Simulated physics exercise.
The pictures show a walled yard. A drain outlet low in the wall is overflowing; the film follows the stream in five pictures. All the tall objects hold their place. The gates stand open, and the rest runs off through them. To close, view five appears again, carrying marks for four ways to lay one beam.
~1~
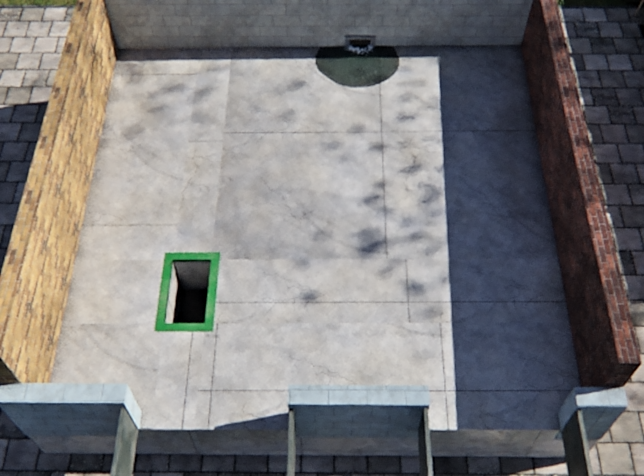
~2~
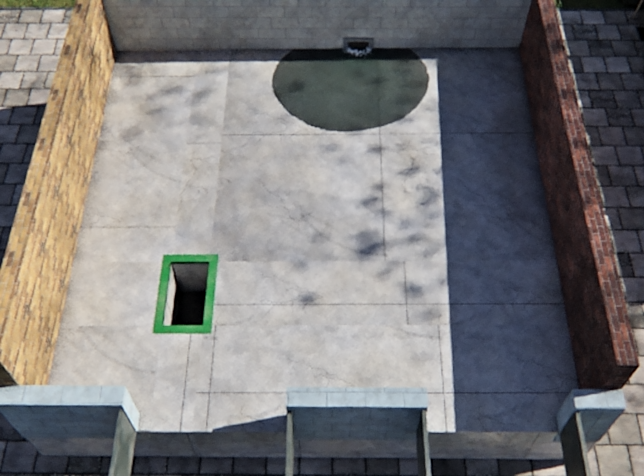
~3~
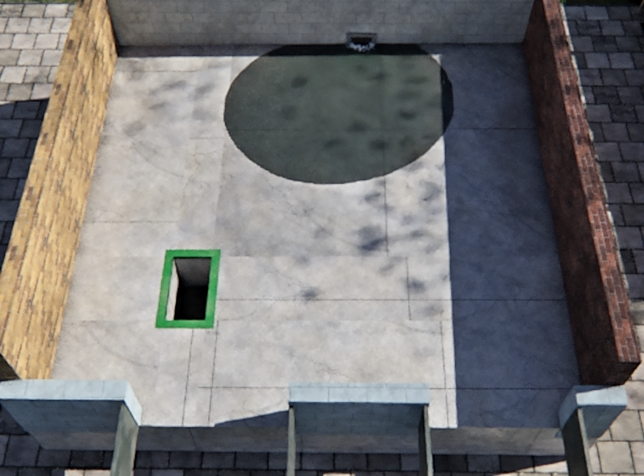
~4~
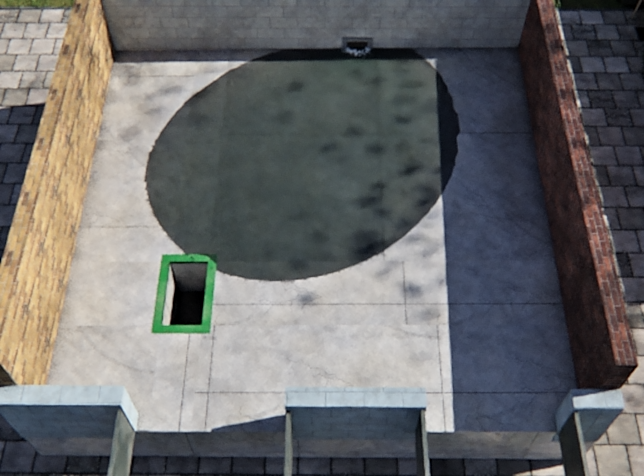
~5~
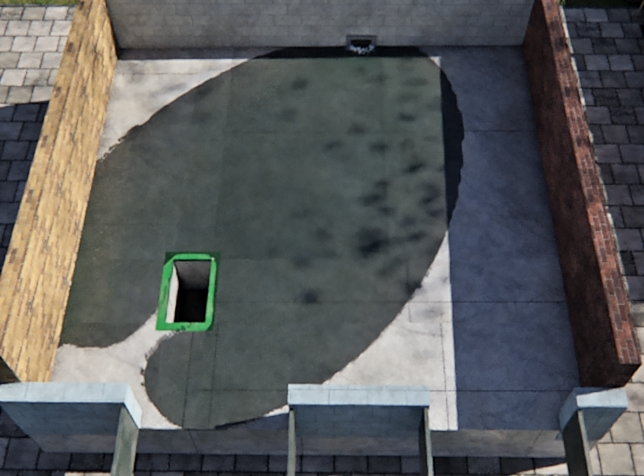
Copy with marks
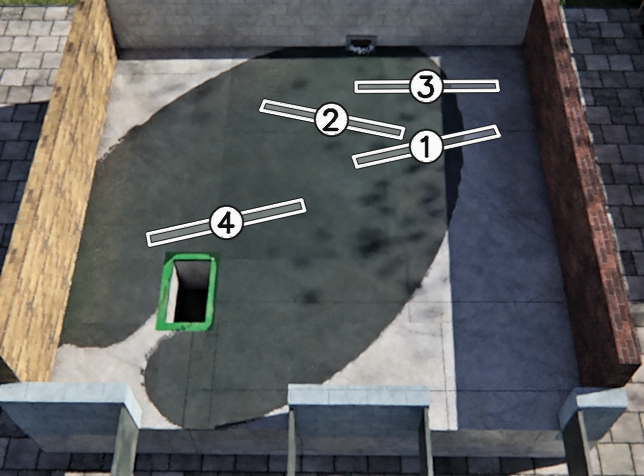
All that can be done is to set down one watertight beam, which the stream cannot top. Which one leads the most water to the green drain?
It is 1.
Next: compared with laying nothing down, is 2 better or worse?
Position 2 is worse.
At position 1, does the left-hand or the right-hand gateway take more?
More leaves on the left.
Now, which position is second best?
It is 3.
On the marked copy, 1 from (355, 161) to (496, 130); 2 from (262, 105) to (402, 133); 3 from (356, 86) to (497, 85); 4 from (148, 239) to (303, 205).
With 1, about 38 % of the stream goes into the green drain, about 61 % out by the gates.
With 2, about 8 % of the stream goes into the green drain, about 92 % out by the gates.
With 3, about 28 % of the stream goes into the green drain, about 72 % out by the gates.
With 4, about 12 % of the stream goes into the green drain, about 88 % out by the gates.
